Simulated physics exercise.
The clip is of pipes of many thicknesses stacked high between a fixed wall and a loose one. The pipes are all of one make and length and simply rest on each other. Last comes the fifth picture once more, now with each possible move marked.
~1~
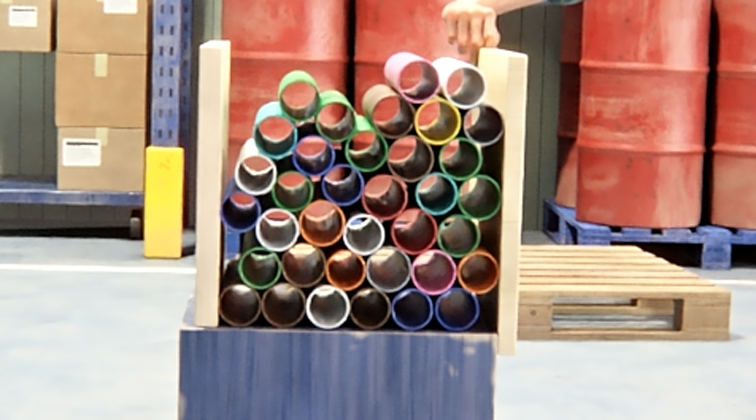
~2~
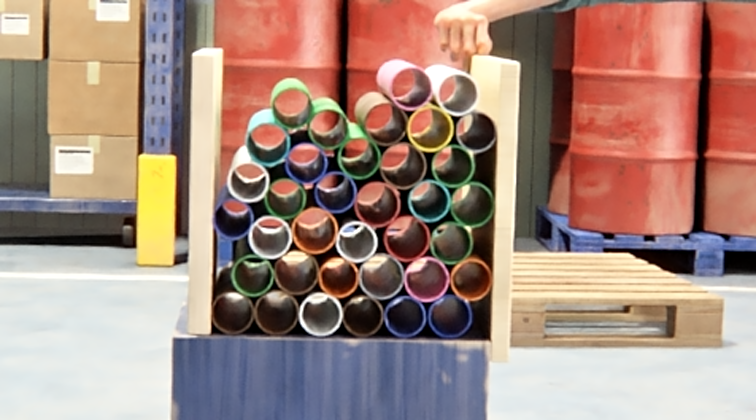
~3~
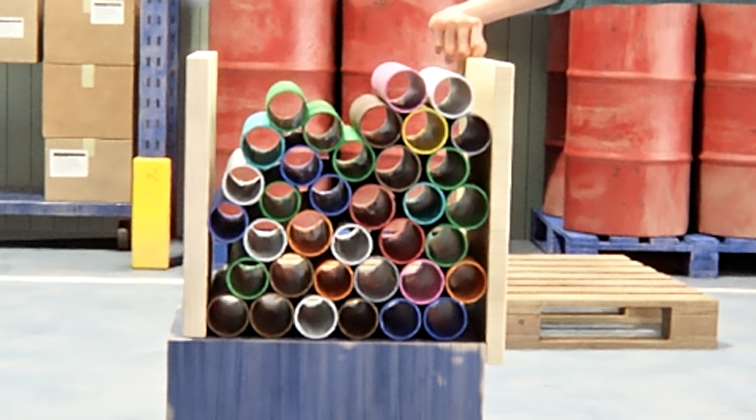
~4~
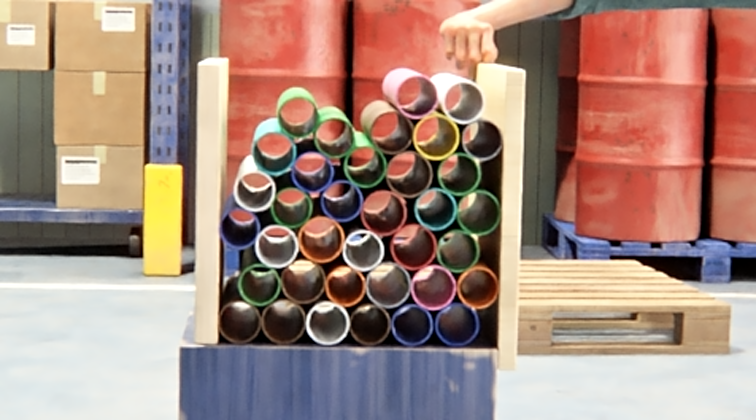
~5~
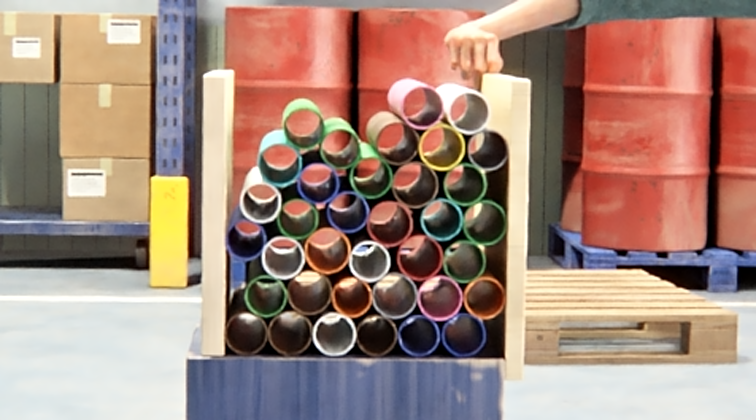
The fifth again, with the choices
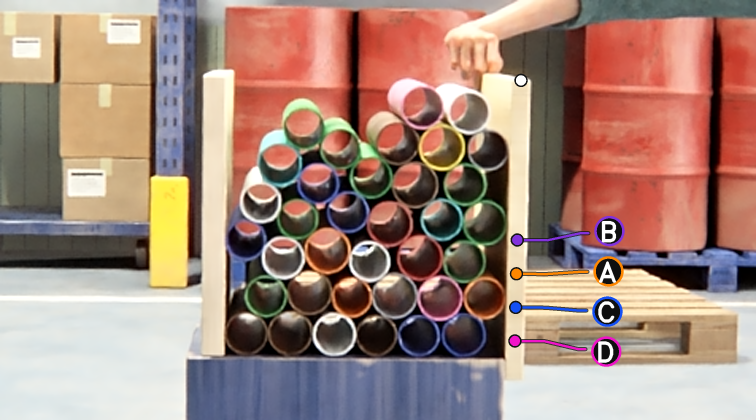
In a warehouse with red drums and stacked boxes behind, a heap of pipes with differently coloured rims rests between two upright boards on a blue base. A hand stays at the top of the right board while the view shifts slightly, and the pipes keep their arrangement throughout.
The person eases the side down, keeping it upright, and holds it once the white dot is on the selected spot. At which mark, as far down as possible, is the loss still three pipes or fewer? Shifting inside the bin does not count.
Lower it to B and no more.
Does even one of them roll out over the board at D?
Yes, at D.
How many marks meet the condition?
One of the four.
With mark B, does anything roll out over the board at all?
Yes.
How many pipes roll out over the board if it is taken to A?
With A, six.
On the marked copy, A at (517, 274); B at (517, 240); C at (516, 307); D at (515, 341); the white dot at (521, 80).
Following B. Soon after the start, top of the board (509, 150).
Later, top of the board (507, 230).
In the end, top of the board (507, 239), two out over the board.
As for the rest, A more than three out over the board; C more than three out over the board; D more than three out over the board.
